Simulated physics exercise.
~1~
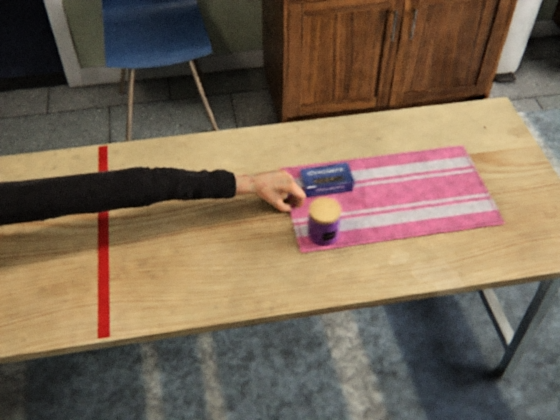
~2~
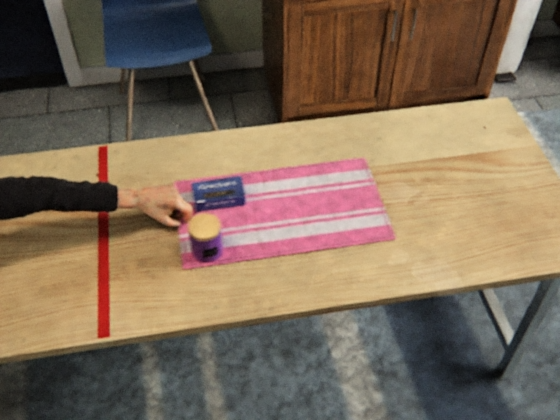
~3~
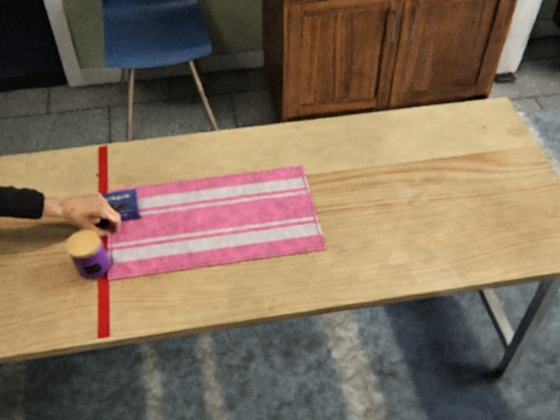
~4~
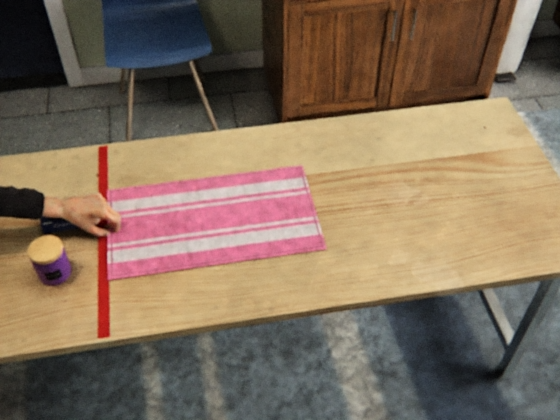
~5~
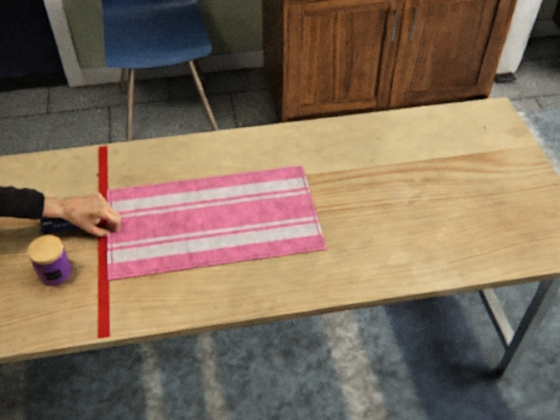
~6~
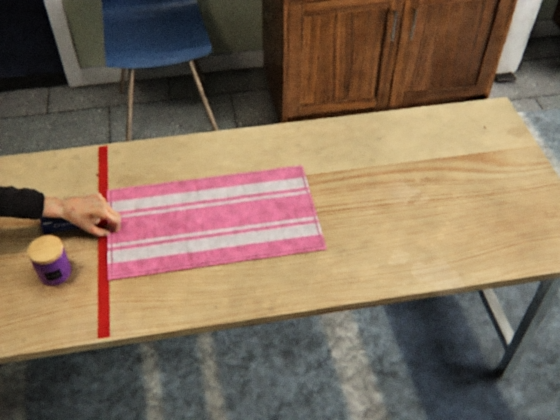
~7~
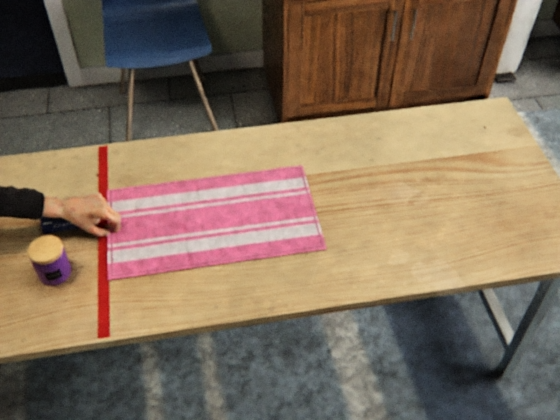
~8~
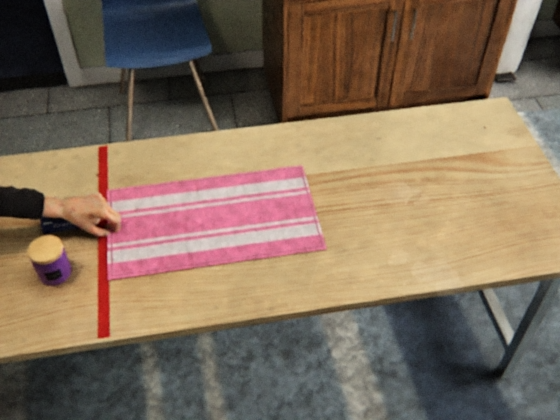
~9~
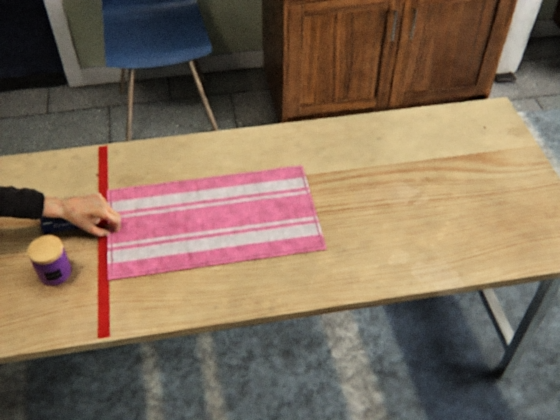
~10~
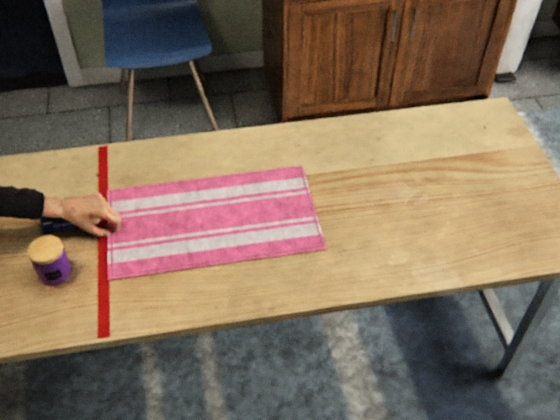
A pink runner is pulled left to red tape, and its jar and packet slide off.
